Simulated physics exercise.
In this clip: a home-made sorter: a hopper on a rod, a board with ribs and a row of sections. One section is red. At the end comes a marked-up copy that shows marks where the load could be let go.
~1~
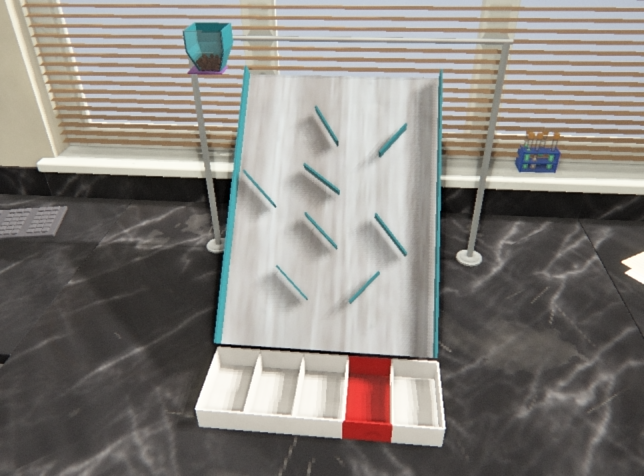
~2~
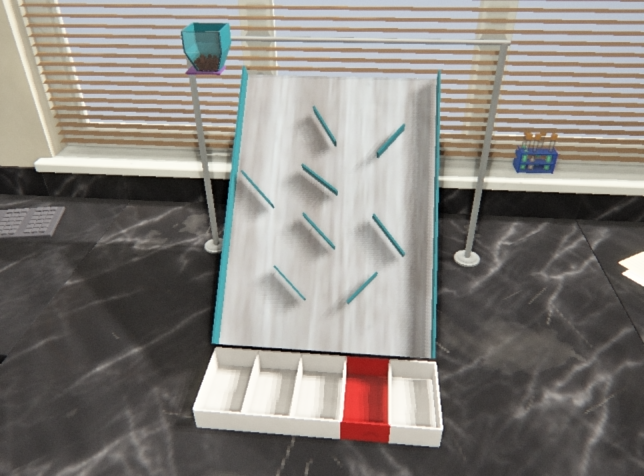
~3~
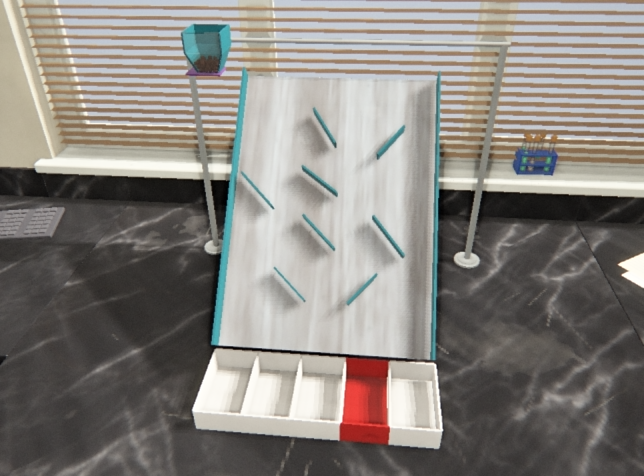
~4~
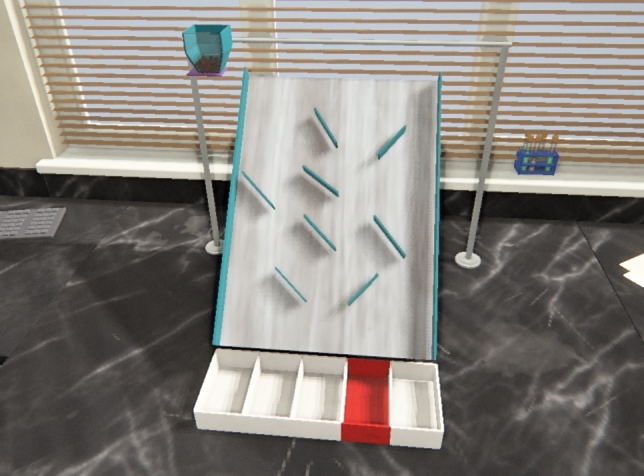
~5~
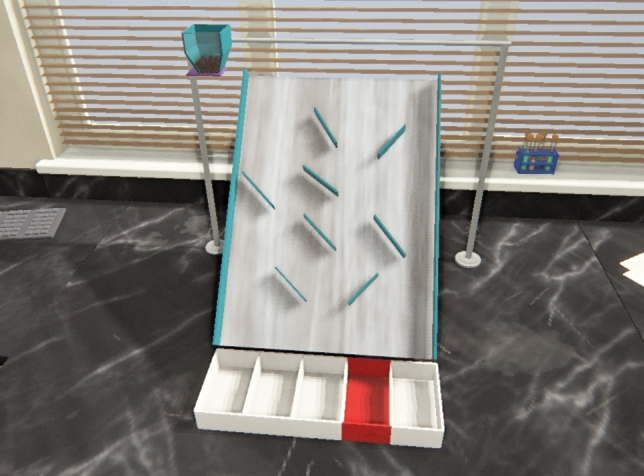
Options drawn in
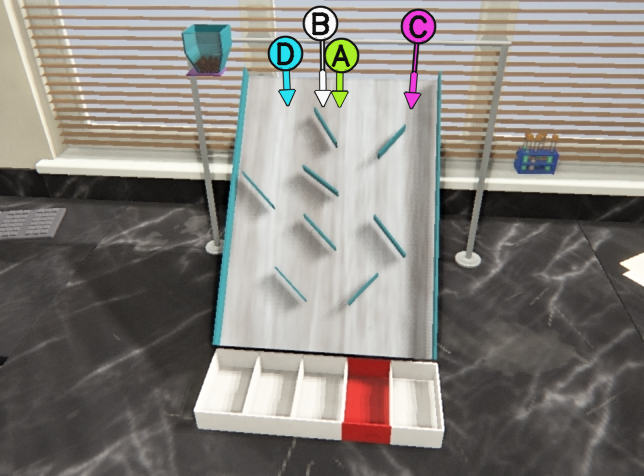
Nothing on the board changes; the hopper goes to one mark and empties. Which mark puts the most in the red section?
Best: D.
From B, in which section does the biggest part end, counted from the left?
The third.
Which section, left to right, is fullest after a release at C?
It is the fifth one.
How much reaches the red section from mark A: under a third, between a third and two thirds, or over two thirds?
Under a third.
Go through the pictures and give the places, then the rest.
In the first picture, hopper at (212, 61), allspice berries, door shut.
In the second picture, ribs (314, 106) to (335, 141), (378, 153) to (405, 124), (241, 170) to (272, 204).
In the third picture, ribs (302, 165) to (337, 192), (303, 214) to (334, 248), (373, 215) to (404, 255).
In the fourth picture, ribs (275, 267) to (305, 300), (348, 304) to (378, 274).
In the fifth picture, red section at (366, 432), number 4 of 5 from the left.
On the marked copy, mark A meets the board at (339, 101); mark B meets the board at (323, 100); mark C meets the board at (411, 102); mark D meets the board at (287, 99).
If A is chosen, a small part in the red section, nearly all in other sections.
If B is chosen, a small part in the red section, most in other sections, a small part outside the box.
If C is chosen, a small part in the red section, most in other sections, a small part outside the box.
If D is chosen, about a third in the red section, about two thirds in other sections.
